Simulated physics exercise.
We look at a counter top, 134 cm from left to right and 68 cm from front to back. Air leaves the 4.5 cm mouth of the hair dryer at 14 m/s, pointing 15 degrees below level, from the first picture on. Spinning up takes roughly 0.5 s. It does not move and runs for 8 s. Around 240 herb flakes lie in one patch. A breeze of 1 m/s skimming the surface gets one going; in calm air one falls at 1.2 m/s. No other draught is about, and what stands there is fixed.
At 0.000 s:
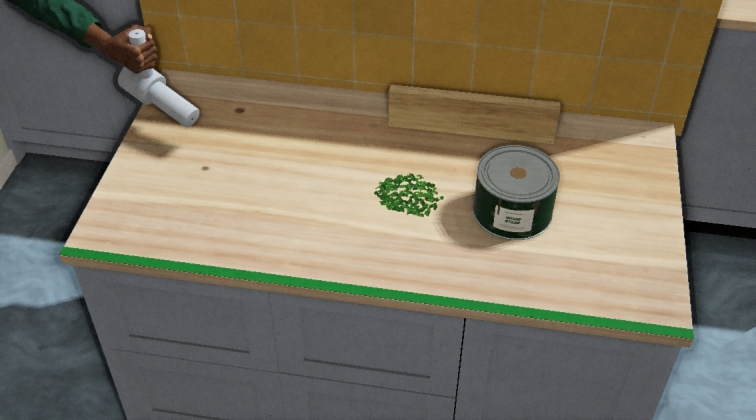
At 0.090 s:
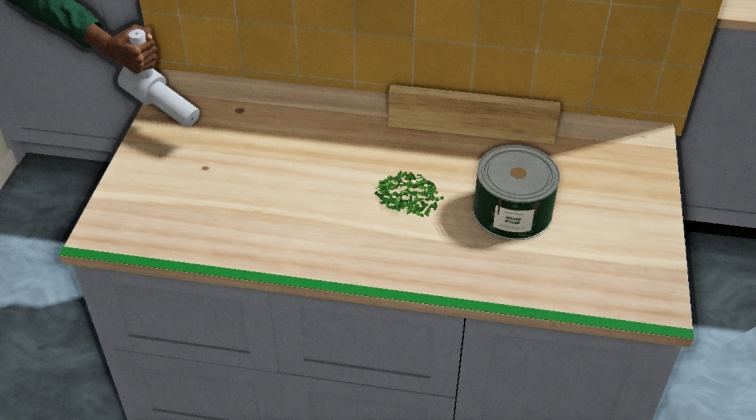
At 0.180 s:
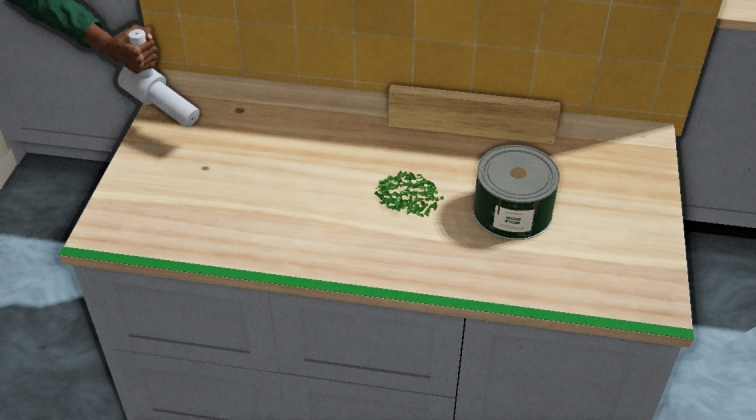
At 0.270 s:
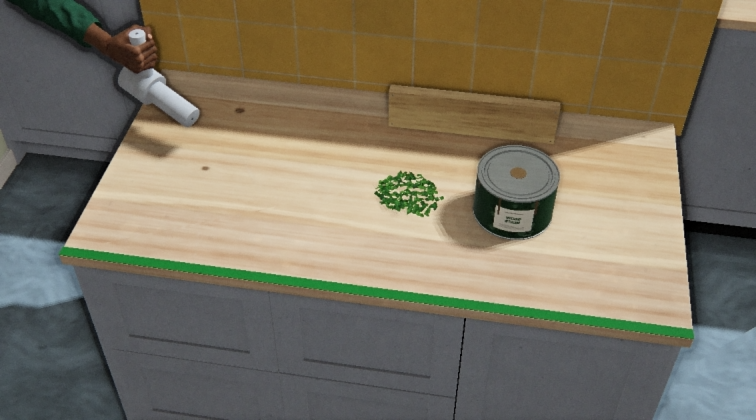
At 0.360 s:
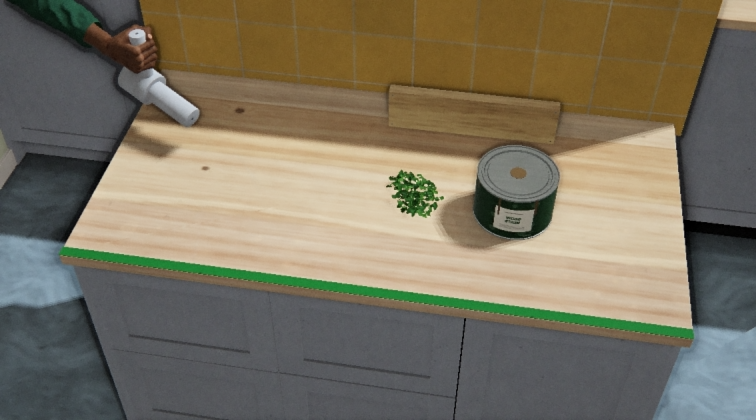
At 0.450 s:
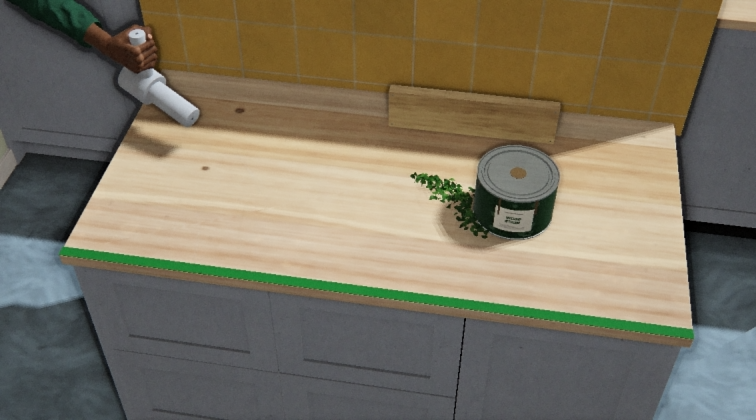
A kitchen with a pale wooden counter top above grey cabinets is seen from above and in front, against yellow tiles. A hand in a green sleeve holds a white hair dryer at the upper left, while green herb flakes lie in a patch beside a large dark green tin, with a board behind. The flakes rest at first, then bunch rightward and sweep into a slanting streak beside the tin, while hand and camera stay still.
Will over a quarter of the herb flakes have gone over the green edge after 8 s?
Answer: No.
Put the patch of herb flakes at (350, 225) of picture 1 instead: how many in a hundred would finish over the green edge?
Then about 80 %.
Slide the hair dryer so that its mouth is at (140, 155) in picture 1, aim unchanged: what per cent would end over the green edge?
Then about 0 %.
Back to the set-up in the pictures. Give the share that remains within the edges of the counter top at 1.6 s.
About 60 %.
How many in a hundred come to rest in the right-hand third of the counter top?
Some 15 per cent.
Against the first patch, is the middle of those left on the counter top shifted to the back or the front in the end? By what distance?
To the back, by about 25 cm.
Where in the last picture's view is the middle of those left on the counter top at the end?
Around (631, 149).
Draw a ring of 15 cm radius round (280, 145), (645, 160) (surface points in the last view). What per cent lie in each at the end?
In turn about 0 %, 15 %.
After 1.6 s, 62 % are on the move or not yet settled, 2 % are over the green edge; the middle of those still in play is near (613, 150).
After 2.6 s, 28 % are on the move or not yet settled, 2 % are over the green edge; the middle of those still in play is near (627, 150).
After 4.4 s, 17 % are on the move or not yet settled, 2 % are over the green edge; the middle of those still in play is near (615, 147).
After 8.0 s, at the end, 2 % are over the green edge; the middle of those still in play is near (631, 149).
